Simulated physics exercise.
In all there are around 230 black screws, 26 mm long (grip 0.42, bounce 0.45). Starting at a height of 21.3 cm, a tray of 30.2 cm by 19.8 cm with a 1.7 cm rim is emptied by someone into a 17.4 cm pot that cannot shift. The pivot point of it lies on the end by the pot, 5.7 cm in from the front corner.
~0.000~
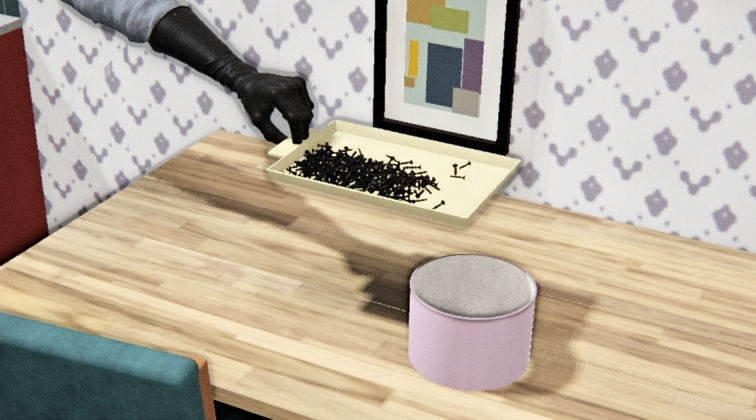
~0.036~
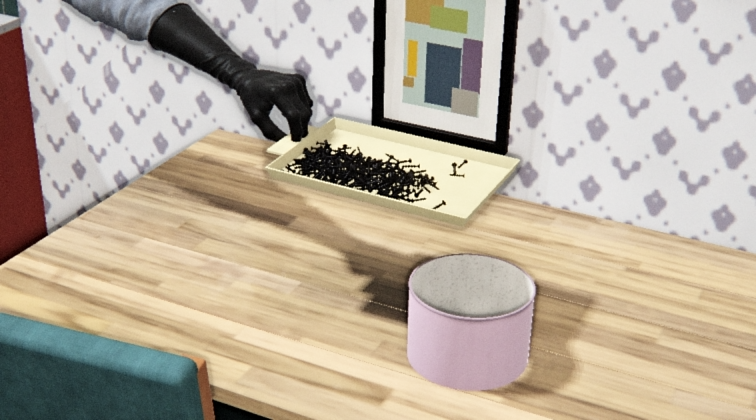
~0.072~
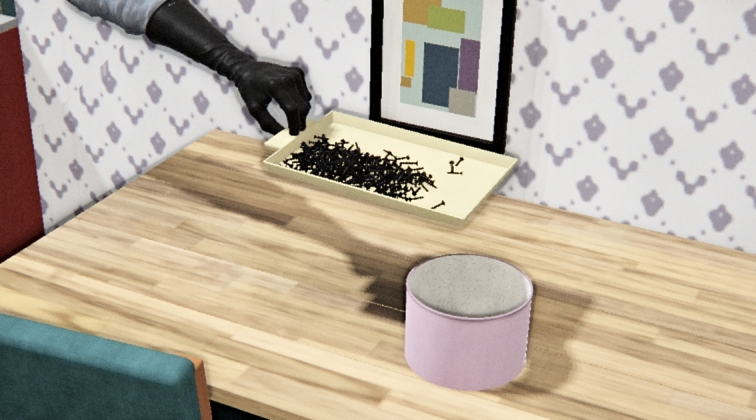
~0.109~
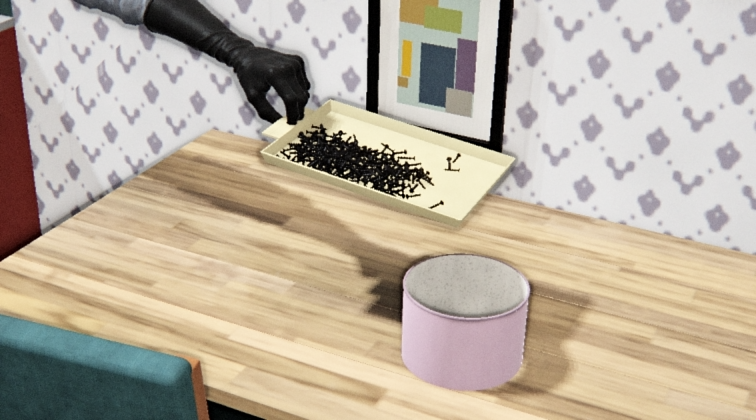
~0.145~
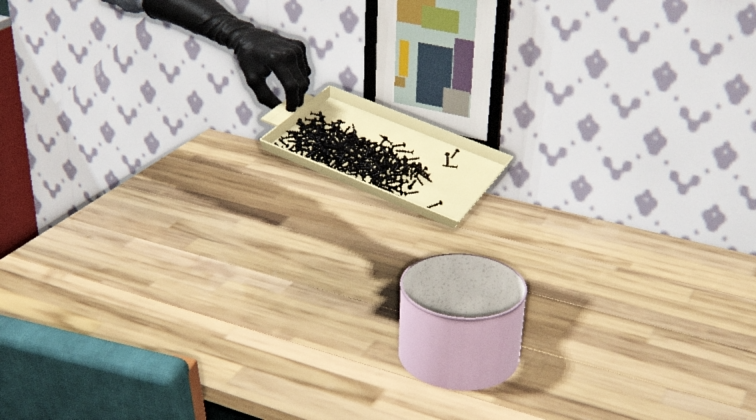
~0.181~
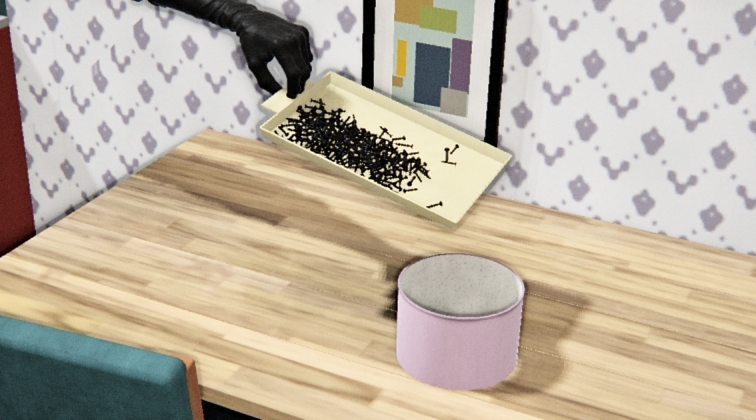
A pale yellow tray of small black screws, held by a black-gloved hand above a wooden table, tilted gradually down to the right, toward a pink pot with a grey top, while the screws barely shifted.
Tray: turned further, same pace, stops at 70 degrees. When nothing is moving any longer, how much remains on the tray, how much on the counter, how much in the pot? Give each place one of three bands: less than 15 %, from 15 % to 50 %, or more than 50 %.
Tray - less than 15 %; counter - from 15 % to 50 %; pot - more than 50 %.
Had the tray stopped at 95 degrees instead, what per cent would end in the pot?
Share in the pot: Around 70 %.
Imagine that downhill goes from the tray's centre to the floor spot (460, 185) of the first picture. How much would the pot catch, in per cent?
The share would be about 20 percent.
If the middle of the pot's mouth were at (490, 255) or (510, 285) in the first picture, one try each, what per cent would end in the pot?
10 % and 90 %.
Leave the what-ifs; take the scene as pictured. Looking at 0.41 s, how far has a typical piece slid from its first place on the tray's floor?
I'd say close to 3 centimetres.
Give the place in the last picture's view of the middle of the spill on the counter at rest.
Somewhere around (591, 391), I'd say.
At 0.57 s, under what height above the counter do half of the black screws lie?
About 26 cm.
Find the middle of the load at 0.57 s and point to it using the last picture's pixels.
The load's centre is near (443, 181) at that time.
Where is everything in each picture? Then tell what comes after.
Tray tilt 0 degrees, front corners at (272, 169) and (464, 215); middle of the pieces at (359, 173); pot at (473, 285), in the first frame.
Tray tilt 1 degrees, front corners at (271, 167) and (463, 215); middle of the pieces at (358, 171), in the second frame.
Tray tilt 3 degrees, front corners at (269, 161) and (461, 216); middle of the pieces at (356, 167), in the third frame.
Tray tilt 6 degrees, front corners at (267, 151) and (458, 217), lowest corner right front; middle of the pieces at (353, 161), in the fourth frame.
Tray tilt 10 degrees, front corners at (265, 139) and (456, 218), lowest corner right front; middle of the pieces at (352, 153), in the fifth frame.
Tray tilt 15 degrees, front corners at (266, 127) and (454, 219), lowest corner right front; middle of the pieces at (352, 145); pot at (461, 284). Its pace works out near 120 degrees a second, in the sixth frame.
After 0.41 s, tilt 43 degrees; the tray holds 100 %, the pot 0 %.
Then, at 0.57 s, tilt 62 degrees; the tray holds 95 %, the pot 0 %.
After 0.84 s, tilt 70 degrees; the tray holds 5 %, the pot 55 %.
At rest (2.1 s), tray 0 %, counter 40 %, pot 60 %.
